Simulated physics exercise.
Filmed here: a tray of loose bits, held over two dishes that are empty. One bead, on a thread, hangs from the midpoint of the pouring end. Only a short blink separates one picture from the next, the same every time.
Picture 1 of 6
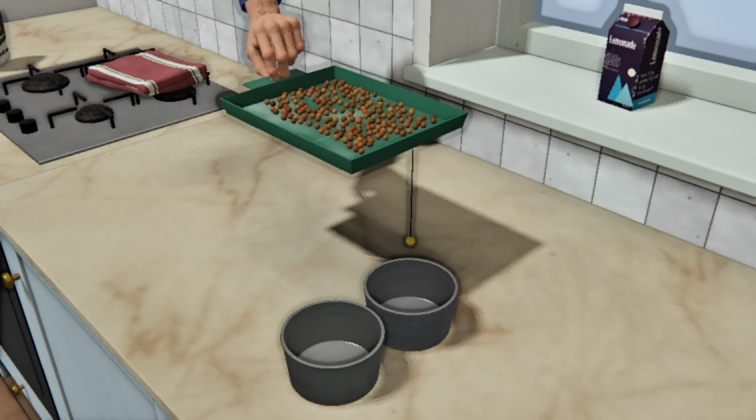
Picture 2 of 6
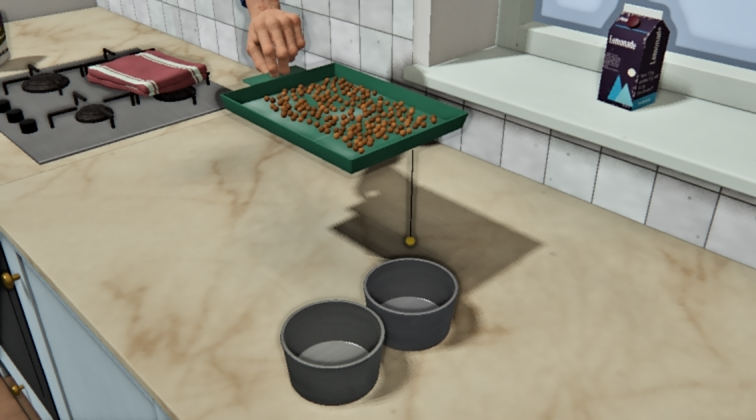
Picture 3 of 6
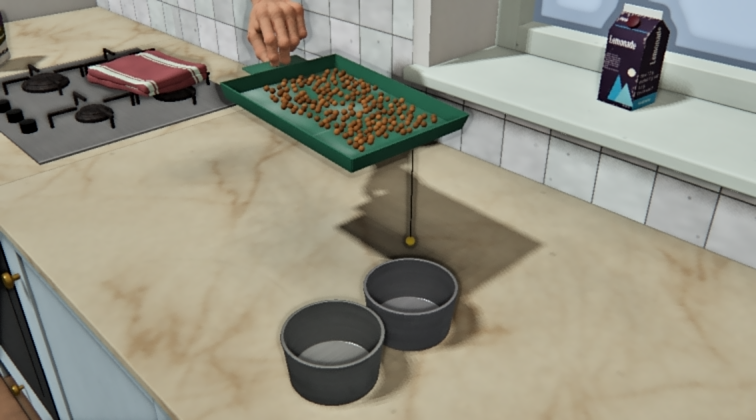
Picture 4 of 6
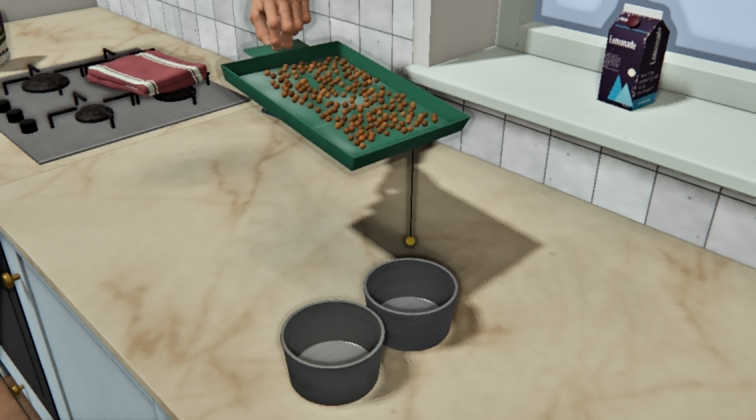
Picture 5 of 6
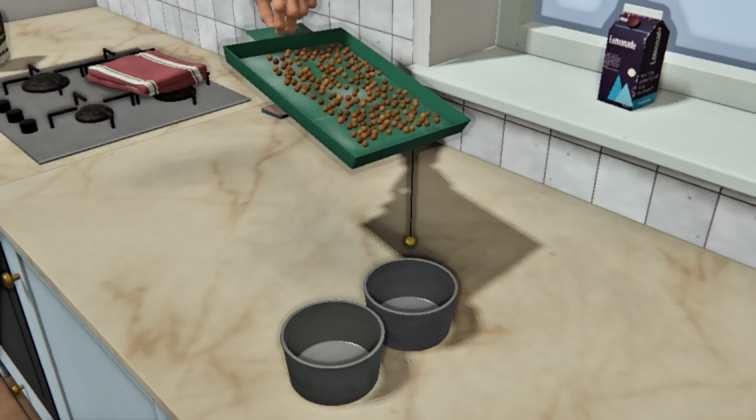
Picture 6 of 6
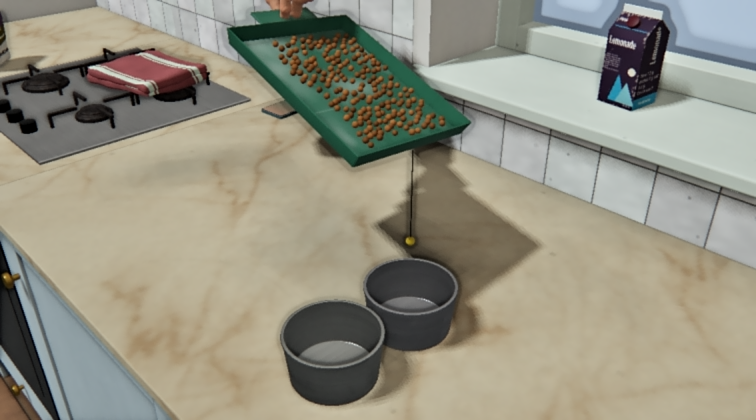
On a marble-patterned kitchen counter, a hand holds a green tray of small brown balls above two empty grey dishes, a yellow bead hanging from its near end. At first the tray stays level; then the hand raises the far end, tilting it toward the right corner as the balls shift slightly.
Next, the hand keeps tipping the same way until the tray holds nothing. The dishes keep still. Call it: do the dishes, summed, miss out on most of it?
Yes, most of it misses them.
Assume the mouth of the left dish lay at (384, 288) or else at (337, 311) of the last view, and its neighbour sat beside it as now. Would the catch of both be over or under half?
First try: Higher than half; second try: Lower than half.
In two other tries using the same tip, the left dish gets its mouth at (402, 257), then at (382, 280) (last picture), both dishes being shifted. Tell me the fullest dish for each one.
Taking the places in turn, it's the right side and then the right side.
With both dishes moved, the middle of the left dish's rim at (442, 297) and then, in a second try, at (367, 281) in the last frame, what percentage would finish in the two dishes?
You'd get 30 in a hundred the first time and 50 in a hundred the second.
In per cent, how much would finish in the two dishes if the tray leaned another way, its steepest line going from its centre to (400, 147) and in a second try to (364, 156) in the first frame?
The first try gives close to 50 percent; the next gives 50 percent.
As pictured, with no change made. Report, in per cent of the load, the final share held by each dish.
Per hundred pieces: Left dish roughly 0, right dish roughly 10.
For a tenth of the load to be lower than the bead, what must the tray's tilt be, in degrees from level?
Around 75° at that moment.
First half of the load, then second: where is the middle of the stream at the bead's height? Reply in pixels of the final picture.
About (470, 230), and after that about (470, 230).
Soon, tray tipped steeply; most on the tray; a stray few outside both; about a quarter in the air.
A while on, tray tipped past a quarter turn; about a quarter on the tray; a stray few in the right dish; about half outside both; about a third in the air.
Towards the end, tray tipped past a quarter turn; a small part in the right dish; nearly all outside both.
Finally, tray tipped past a quarter turn; none in the left dish; a small part in the right dish; nearly all outside both.
